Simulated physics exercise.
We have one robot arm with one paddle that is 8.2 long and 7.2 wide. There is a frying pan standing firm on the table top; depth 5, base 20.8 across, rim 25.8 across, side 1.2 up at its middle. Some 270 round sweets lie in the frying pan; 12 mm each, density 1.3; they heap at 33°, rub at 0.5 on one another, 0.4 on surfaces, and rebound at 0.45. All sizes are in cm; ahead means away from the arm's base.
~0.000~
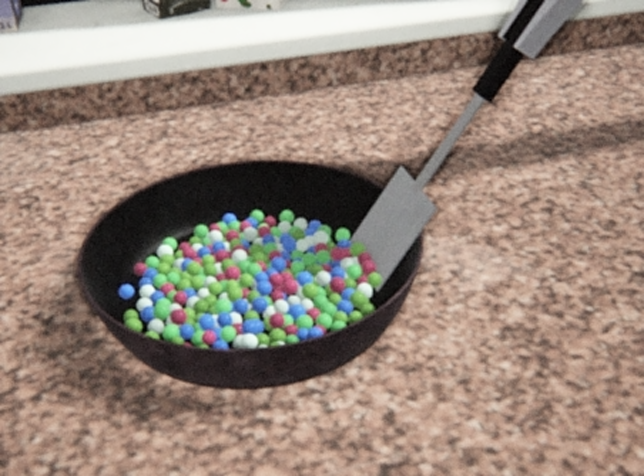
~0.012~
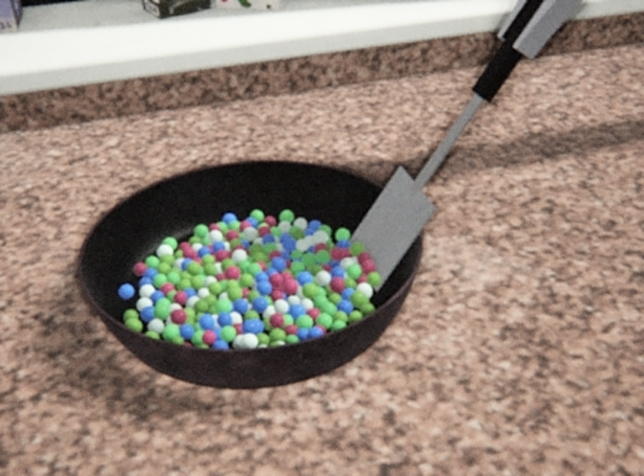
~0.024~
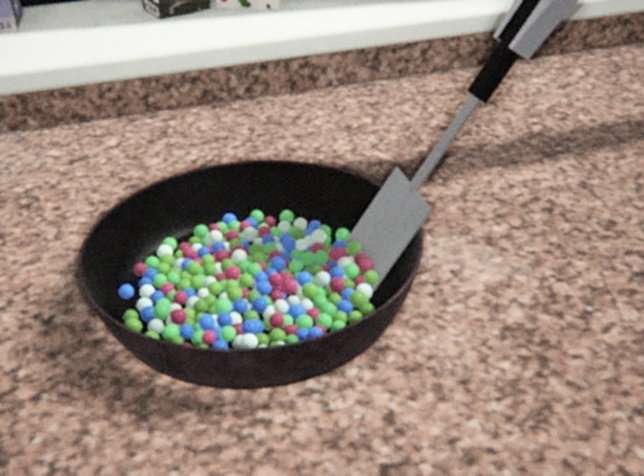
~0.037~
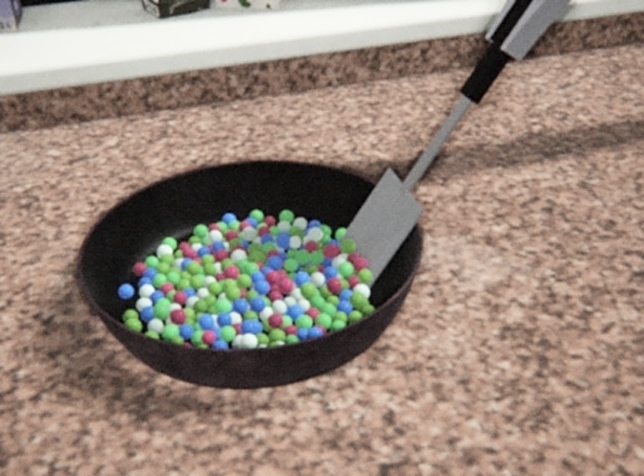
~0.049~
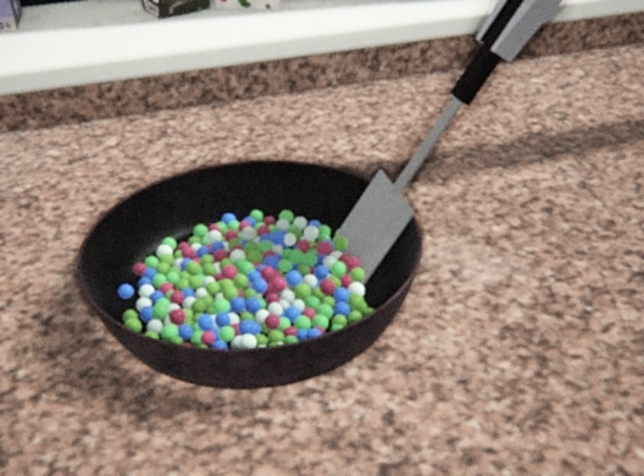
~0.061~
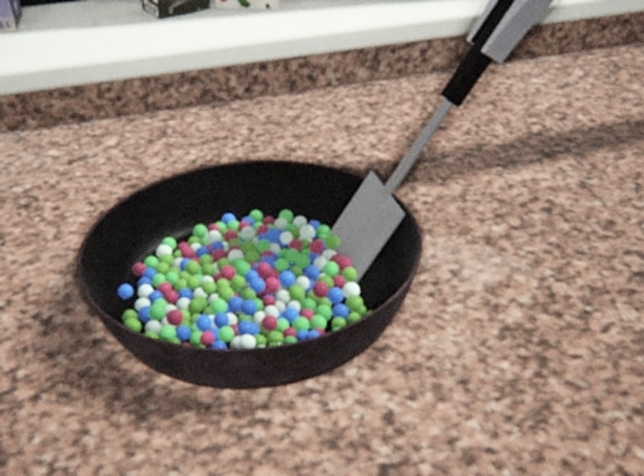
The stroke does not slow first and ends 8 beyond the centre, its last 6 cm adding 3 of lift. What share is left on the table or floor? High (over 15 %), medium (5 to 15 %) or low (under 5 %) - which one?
Low, under 5 %.
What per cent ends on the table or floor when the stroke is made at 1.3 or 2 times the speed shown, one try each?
About 5 and 10 per cent.
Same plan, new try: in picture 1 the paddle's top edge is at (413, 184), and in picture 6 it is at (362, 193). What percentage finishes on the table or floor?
I'd put it at roughly 10 per cent.
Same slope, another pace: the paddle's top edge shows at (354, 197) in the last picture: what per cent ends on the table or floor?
I'd say around 15 per cent.
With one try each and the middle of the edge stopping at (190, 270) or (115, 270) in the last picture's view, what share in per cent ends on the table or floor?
About 0 and 15 per cent.
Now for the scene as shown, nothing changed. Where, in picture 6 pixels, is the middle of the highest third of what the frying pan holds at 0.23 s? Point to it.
Centre: Approx. (186, 282) in the last view.
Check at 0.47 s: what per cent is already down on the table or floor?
Share at that moment: About 0 %.
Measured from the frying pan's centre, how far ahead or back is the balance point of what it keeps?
About 4.5 centimetres ahead.
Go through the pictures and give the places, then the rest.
Paddle top edge at (418, 186), sloping 55°; upper third of the load around (255, 271), from x 125 to 375, top at y 215; 266 in the frying pan, in the first picture.
Paddle top edge at (418, 186), sloping 55°; upper third of the load around (258, 271), from x 125 to 375, top at y 215, in the second picture.
Paddle top edge at (414, 187), sloping 55°; upper third of the load around (259, 271), from x 125 to 370, top at y 215, in the third picture.
Paddle top edge at (406, 188), sloping 55°; upper third of the load around (257, 270), from x 125 to 370, top at y 215, in the fourth picture.
Paddle top edge at (397, 190), sloping 55°; upper third of the load around (255, 270), from x 125 to 370, top at y 215, in the fifth picture.
Paddle top edge at (388, 192), sloping 55°; upper third of the load around (261, 270), from x 125 to 370, top at y 215; 266 in the frying pan, in the sixth picture.
By 0.15 s, sloping 55°, highest piece 4 above the table; 266 in the frying pan.
By 0.23 s, sloping 55°, highest piece 5 above the table; 266 in the frying pan.
By 0.47 s, sloping 55°, highest piece 5 above the table; 265 in the frying pan, 1 on the blade or in flight.
By 1.52 s, sloping 55°, highest piece 4 above the table; 265 in the frying pan, 1 on the table or floor.
Final count, 265 in the frying pan, 1 on the table or floor. That is 0 % on the table or floor.
